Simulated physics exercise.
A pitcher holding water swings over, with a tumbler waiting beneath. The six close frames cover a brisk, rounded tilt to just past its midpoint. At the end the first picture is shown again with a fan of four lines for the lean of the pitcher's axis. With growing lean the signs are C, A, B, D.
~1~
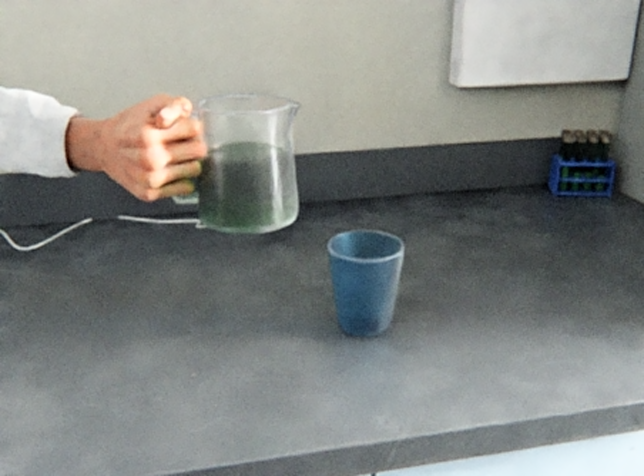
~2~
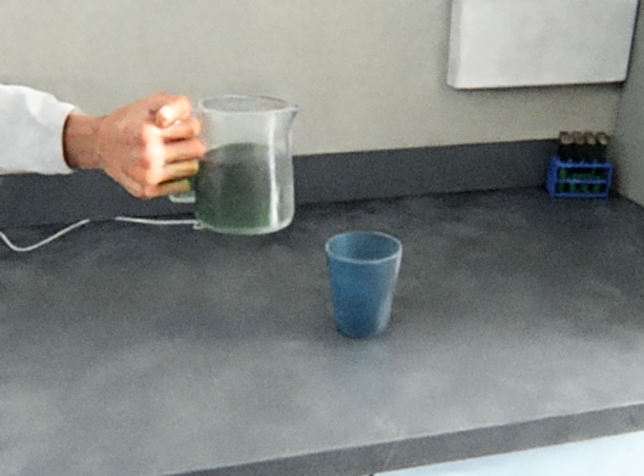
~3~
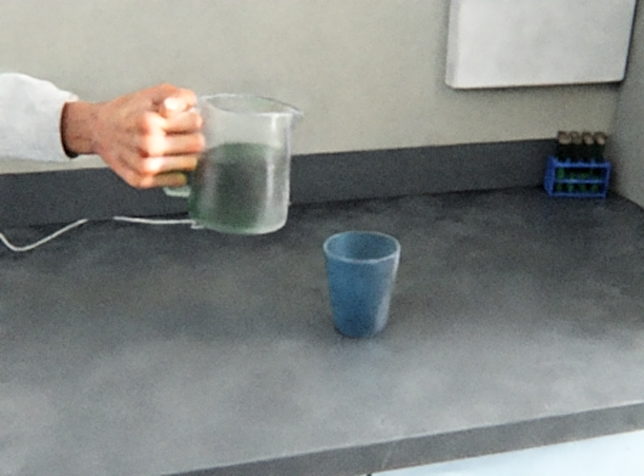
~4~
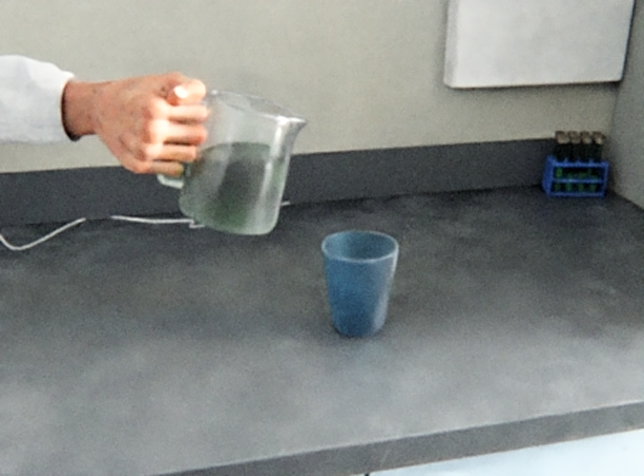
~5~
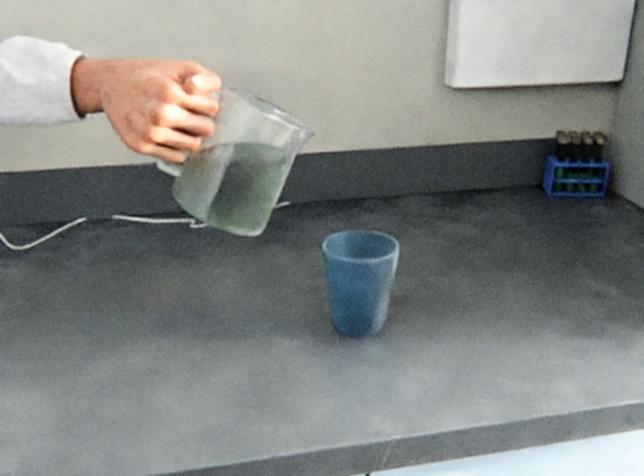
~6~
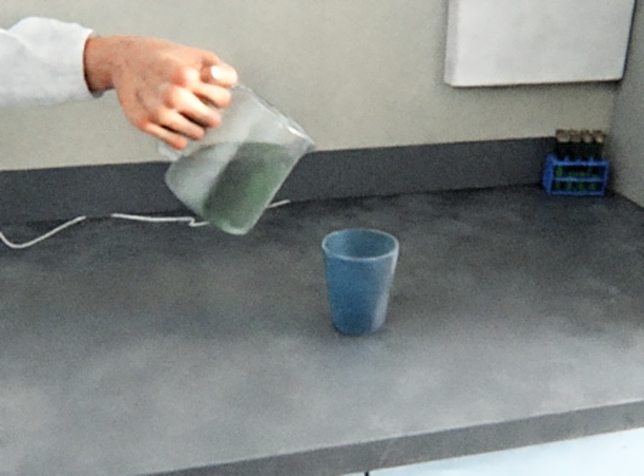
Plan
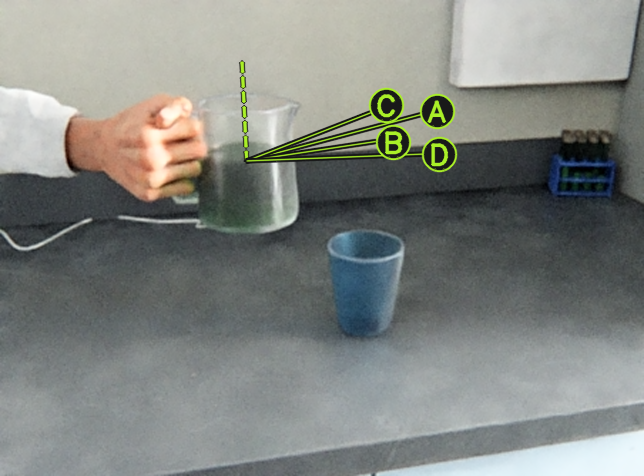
A hand lifts the back of a glass pitcher, tilting it right above a blue tumbler.
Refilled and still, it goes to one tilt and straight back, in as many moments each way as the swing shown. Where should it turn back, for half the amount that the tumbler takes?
I would pick tilt C.
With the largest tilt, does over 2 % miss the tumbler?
Yes.
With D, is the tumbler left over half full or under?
Over.
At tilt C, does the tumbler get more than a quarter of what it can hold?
Yes, it does.
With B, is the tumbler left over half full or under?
Over.
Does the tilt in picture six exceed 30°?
Yes.
On the marked copy, A at (421, 114); B at (375, 141); C at (370, 112); D at (422, 154).
Choosing A, the tumbler ends with about 70 % of what it can hold.
Choosing B, the tumbler ends with about 80 % of what it can hold; 6 % of the water is spilt.
Choosing C, the tumbler ends with about 51 % of what it can hold.
Choosing D, the tumbler ends with about 91 % of what it can hold; 11 % of the water is spilt.
